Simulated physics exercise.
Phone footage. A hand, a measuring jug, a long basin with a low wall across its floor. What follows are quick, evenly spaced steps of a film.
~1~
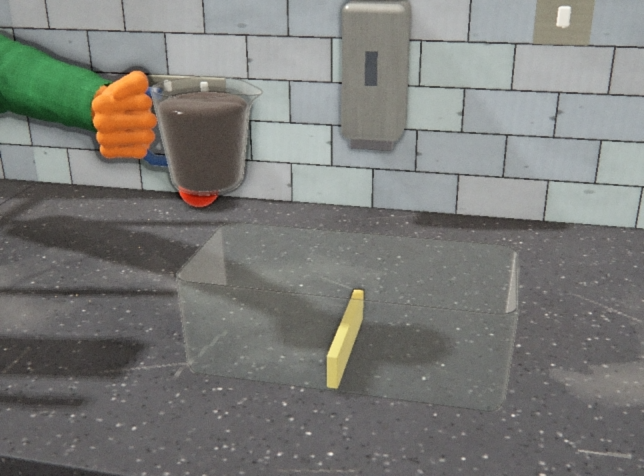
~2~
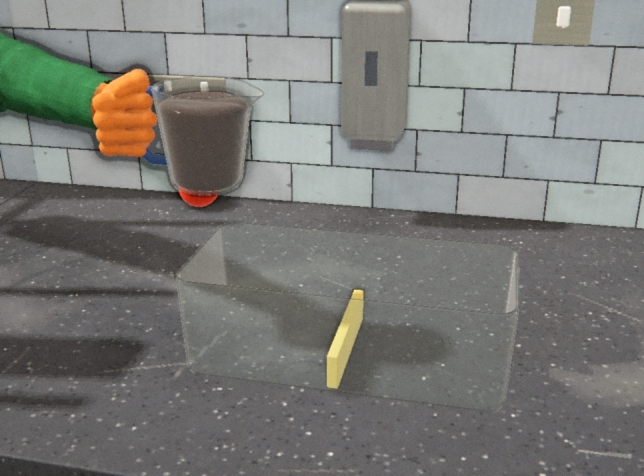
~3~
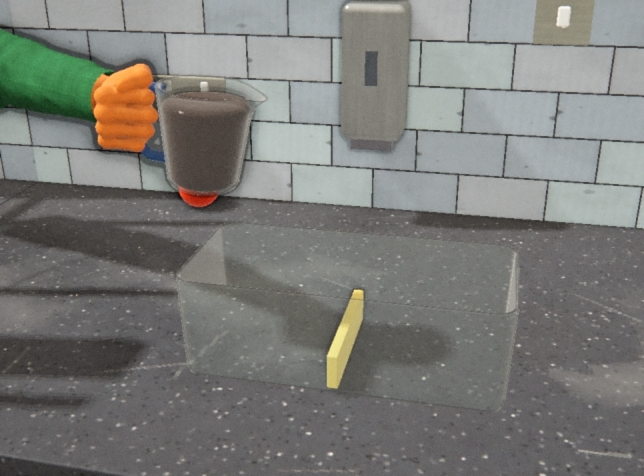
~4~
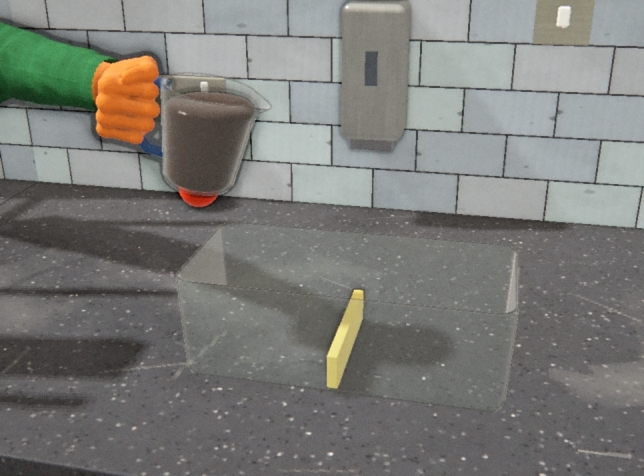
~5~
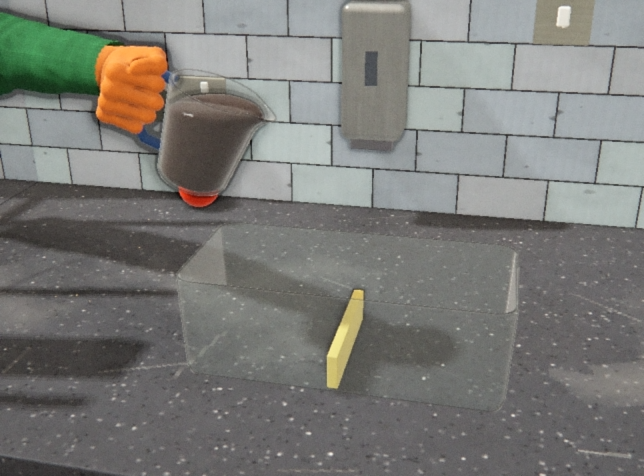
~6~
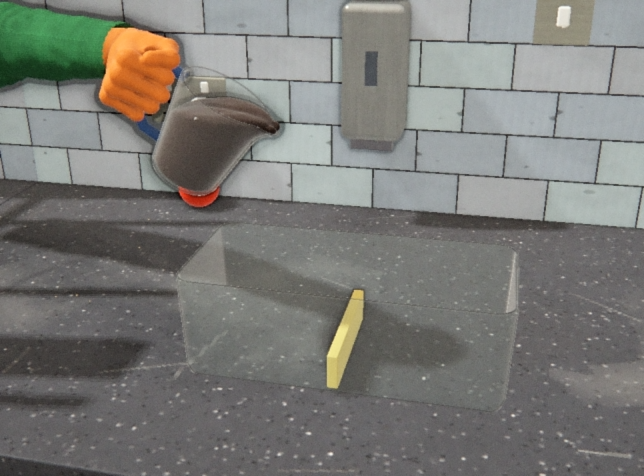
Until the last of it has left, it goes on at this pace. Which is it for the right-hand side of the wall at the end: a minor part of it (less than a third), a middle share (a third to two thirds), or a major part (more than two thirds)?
It holds a minor part.
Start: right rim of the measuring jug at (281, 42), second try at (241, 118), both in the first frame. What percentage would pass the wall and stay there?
Roughly 50 percent on the first try and 5 percent on the second.
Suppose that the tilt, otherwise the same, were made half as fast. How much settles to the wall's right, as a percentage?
It comes to some 15 in a hundred.
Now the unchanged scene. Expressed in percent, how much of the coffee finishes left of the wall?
I'd put it at around 85 %.
A moment on, the measuring jug is tipped on its side and 50 per cent is still to pour, 21 is left of the wall and 2 right of it.
Next, the measuring jug is tipped right over and 9 per cent is still to pour, 75 is left of the wall and 4 right of it.
Then the measuring jug is tipped right over and 0 per cent is still to pour, 87 is left of the wall and 8 right of it.
Later the measuring jug is tipped right over and 0 per cent is still to pour, 87 is left of the wall and 10 right of it.
In the end 87 per cent lies left of the wall, 10 right of it and 3 outside.
